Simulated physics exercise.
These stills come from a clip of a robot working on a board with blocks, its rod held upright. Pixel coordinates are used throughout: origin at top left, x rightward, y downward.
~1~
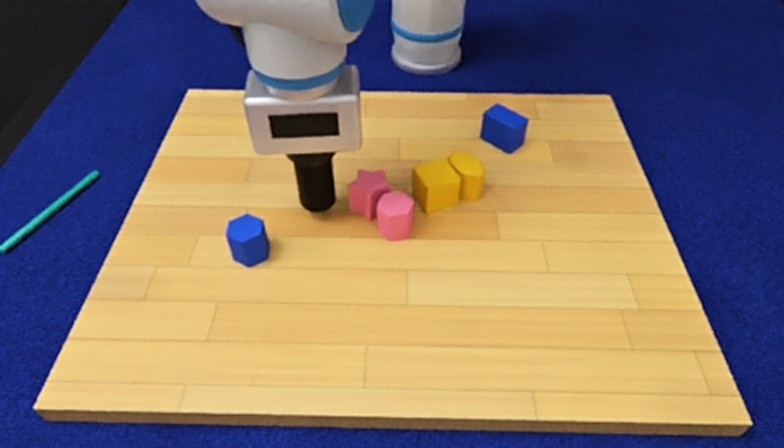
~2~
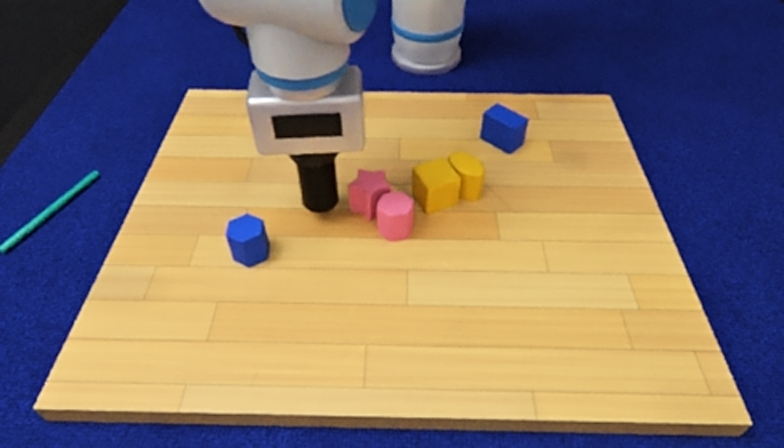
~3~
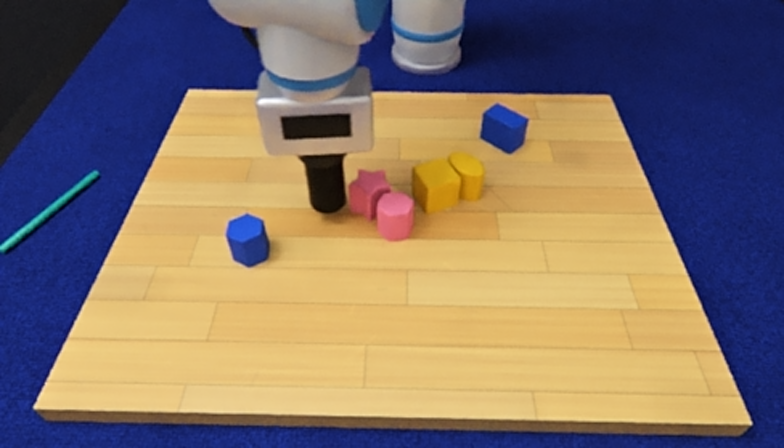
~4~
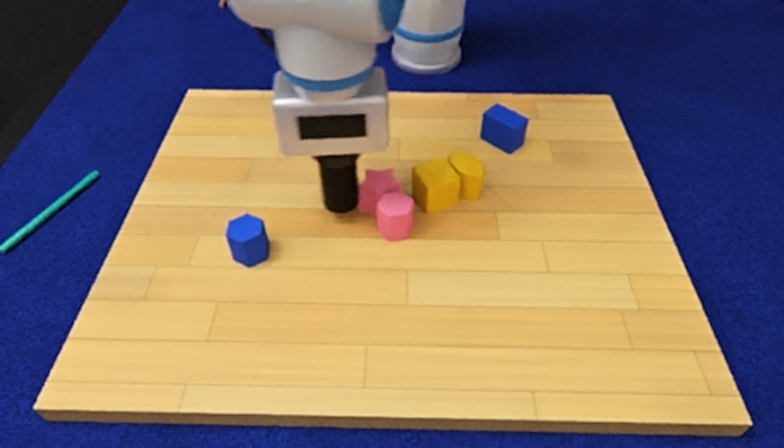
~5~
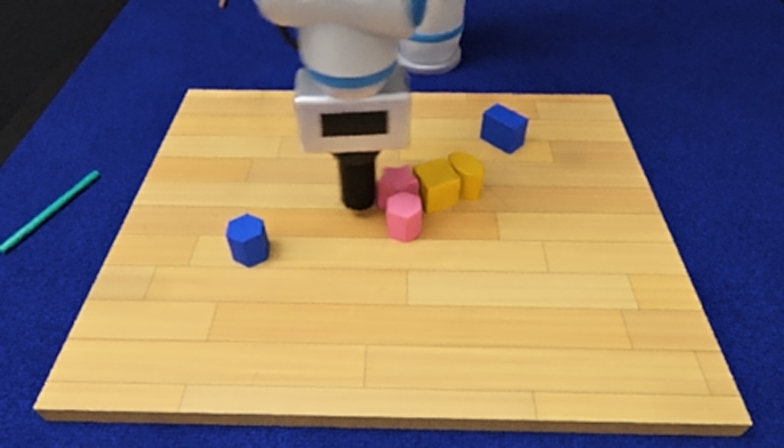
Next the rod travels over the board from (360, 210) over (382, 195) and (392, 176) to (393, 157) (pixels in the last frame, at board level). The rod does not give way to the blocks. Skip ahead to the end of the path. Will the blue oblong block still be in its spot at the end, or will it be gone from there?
It is not moved.
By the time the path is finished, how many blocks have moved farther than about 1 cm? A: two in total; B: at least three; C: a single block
The one that fits is B, at least three.
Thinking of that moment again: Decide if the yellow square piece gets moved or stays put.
In the end it has been moved.
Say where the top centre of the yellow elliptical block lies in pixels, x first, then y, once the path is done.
The spot you're after is about (500, 163) in the image.
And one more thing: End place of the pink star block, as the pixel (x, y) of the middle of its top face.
If I read the scene right, the answer is (429, 152).
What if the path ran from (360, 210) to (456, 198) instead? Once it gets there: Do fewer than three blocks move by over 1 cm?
No, I don't think so.
What follows on the original path. One third of the way, rod (382, 183); pink star block (422, 165), turned 15° clockwise; yellow square piece (458, 166); yellow elliptical block (490, 162), turned 15° clockwise.
Two thirds of the way, rod (392, 164); pink star block (429, 153), turned 45° clockwise; yellow square piece (466, 164), turned 25° clockwise; yellow elliptical block (500, 163), turned 15° clockwise.
At the end, rod (393, 145); pink star block (429, 152), turned 50° clockwise; yellow square piece (466, 164), turned 25° clockwise; yellow elliptical block (500, 163), turned 15° clockwise; blue oblong block in place.
